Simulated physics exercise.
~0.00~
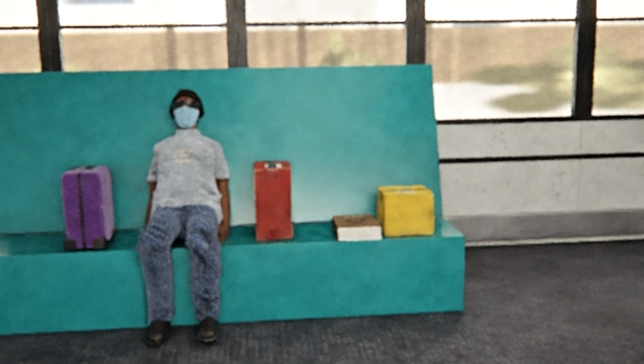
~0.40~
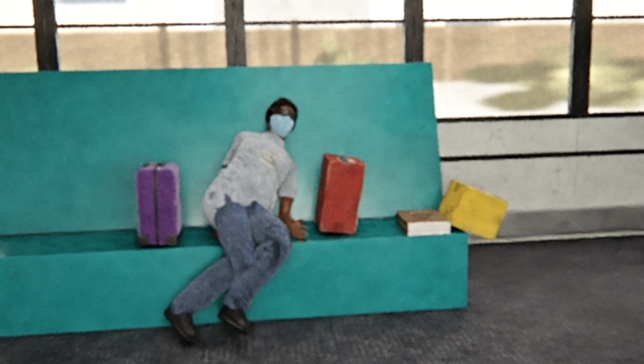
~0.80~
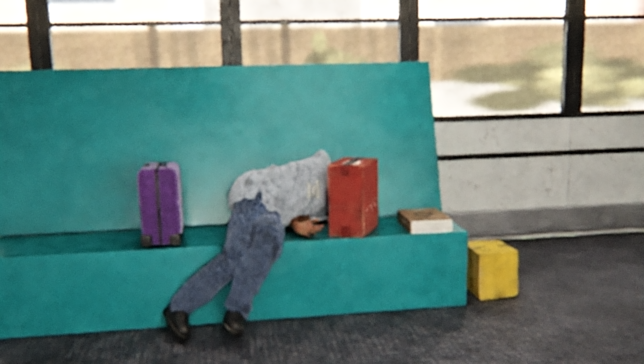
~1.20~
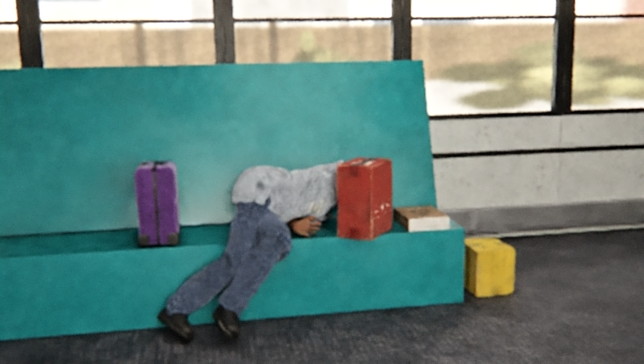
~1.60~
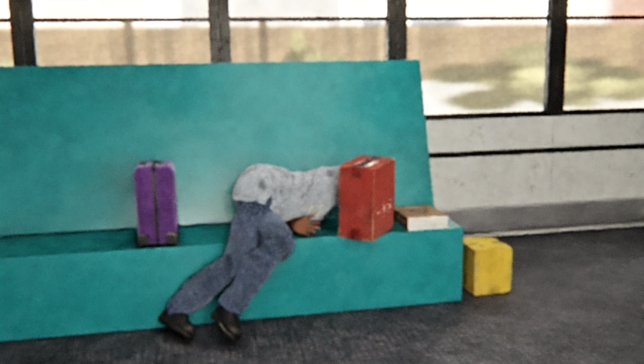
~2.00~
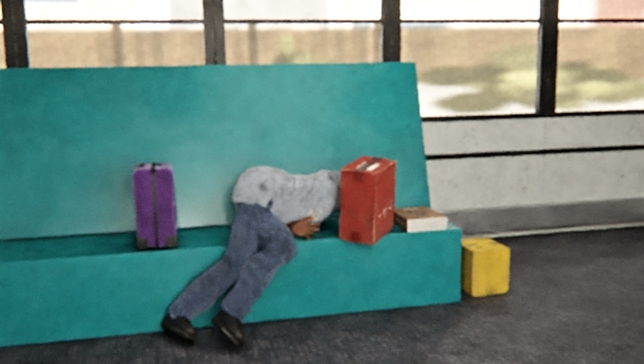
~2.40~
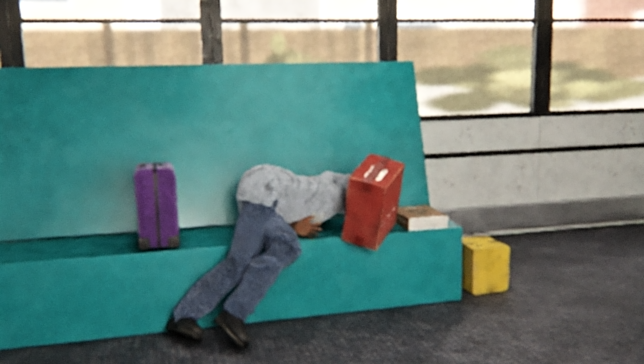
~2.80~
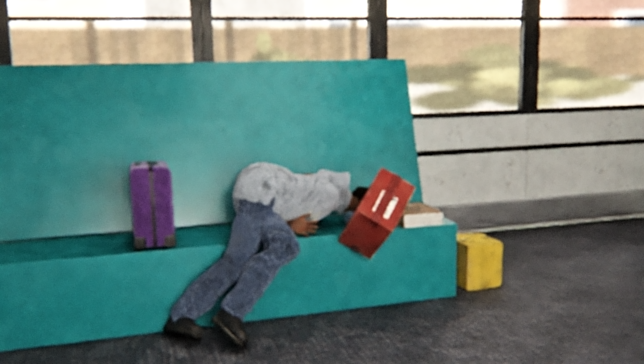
On a teal bench beneath windows, a masked passenger and the luggage slide right; the yellow holdall tips off the end to the floor and the passenger slumps sideways behind the red case, which finally leans over, while the purple case stays upright and the brown box remains seated.
